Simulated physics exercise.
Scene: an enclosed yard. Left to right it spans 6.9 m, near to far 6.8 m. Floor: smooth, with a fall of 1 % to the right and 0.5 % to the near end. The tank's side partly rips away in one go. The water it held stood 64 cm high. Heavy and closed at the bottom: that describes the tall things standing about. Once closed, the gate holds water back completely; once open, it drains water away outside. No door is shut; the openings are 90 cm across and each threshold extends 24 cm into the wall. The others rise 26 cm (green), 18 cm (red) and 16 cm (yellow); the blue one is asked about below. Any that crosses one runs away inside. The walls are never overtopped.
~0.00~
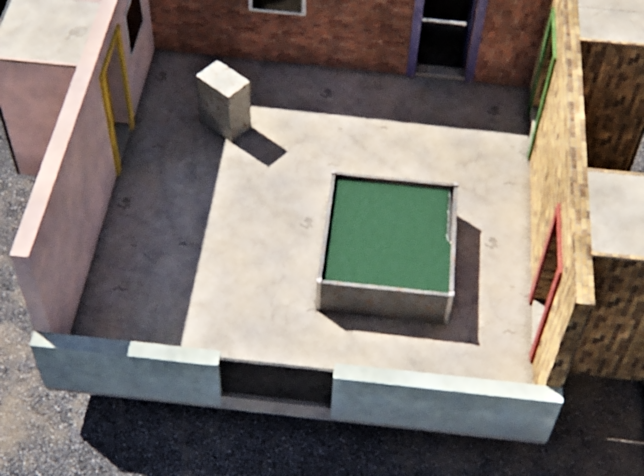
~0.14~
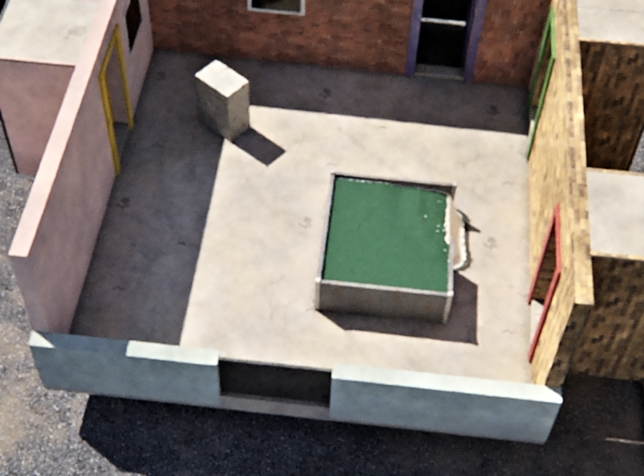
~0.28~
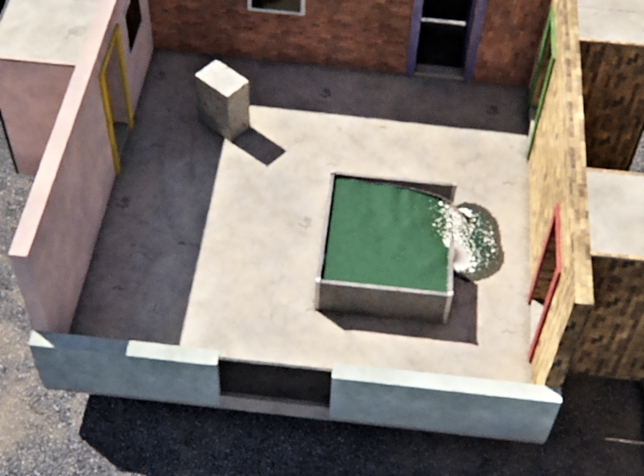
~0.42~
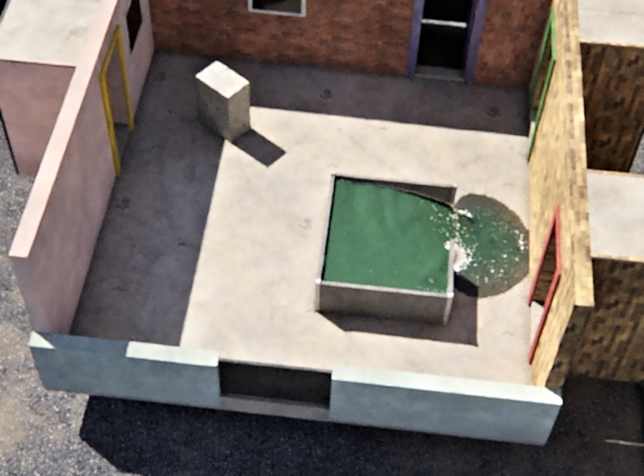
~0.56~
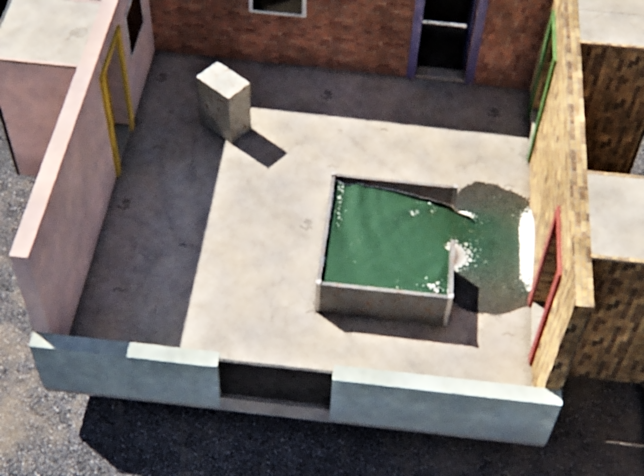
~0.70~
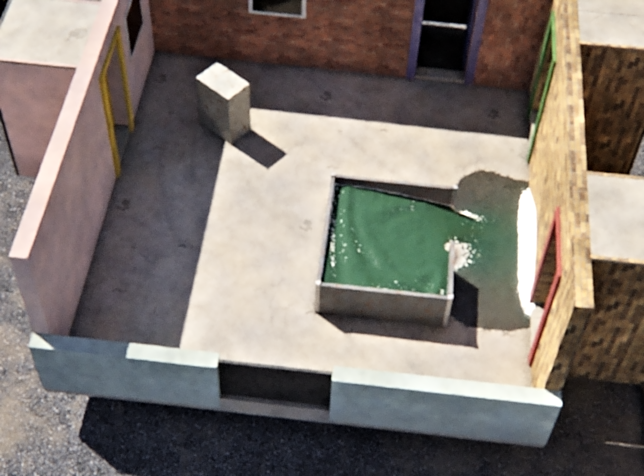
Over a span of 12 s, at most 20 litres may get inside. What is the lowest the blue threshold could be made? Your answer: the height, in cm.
Around 12 cm high.
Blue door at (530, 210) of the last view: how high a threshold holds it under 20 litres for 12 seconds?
Roughly 33 cm, give or take.
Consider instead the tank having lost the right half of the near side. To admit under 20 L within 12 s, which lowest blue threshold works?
Minimum height: Approx. 7.5 cm.
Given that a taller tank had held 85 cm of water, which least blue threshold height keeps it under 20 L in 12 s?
About 18 centimetres.
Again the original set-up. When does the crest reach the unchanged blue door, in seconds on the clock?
Some 2.8 s, more or less.
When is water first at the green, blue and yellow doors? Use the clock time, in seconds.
Arrives: Green 1.2 s / blue 2.2 s / yellow 6.0 s.
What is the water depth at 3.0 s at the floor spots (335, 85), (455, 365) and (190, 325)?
Around 1 cm, 4 cm and 0 cm.
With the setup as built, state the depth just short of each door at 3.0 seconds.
Lab note, cm: Green 9; blue 16; red 11; yellow 0.
After 1.4 s water covers 10 % of the floor, deepest (48 cm) near (516, 242); it has not reached the blue door.
After 3.0 s water covers 30 % of the floor, deepest (30 cm) near (516, 251); 16 cm at the blue door, 13 litres in over its 8 cm threshold.
After 12.0 s water covers 100 % of the floor, deepest (12 cm) near (231, 385); 5 cm at the blue door, 64 litres in over its 8 cm threshold.
At the blue door as built, the water arrived by 2.2 s and peaked near 17 cm at 2.8 s.
Run again over the same 12 s with other heights there, 39 litres in over 10 cm, 10 litres over 14 cm. The limit of 20 litres is kept from about 12 cm up.
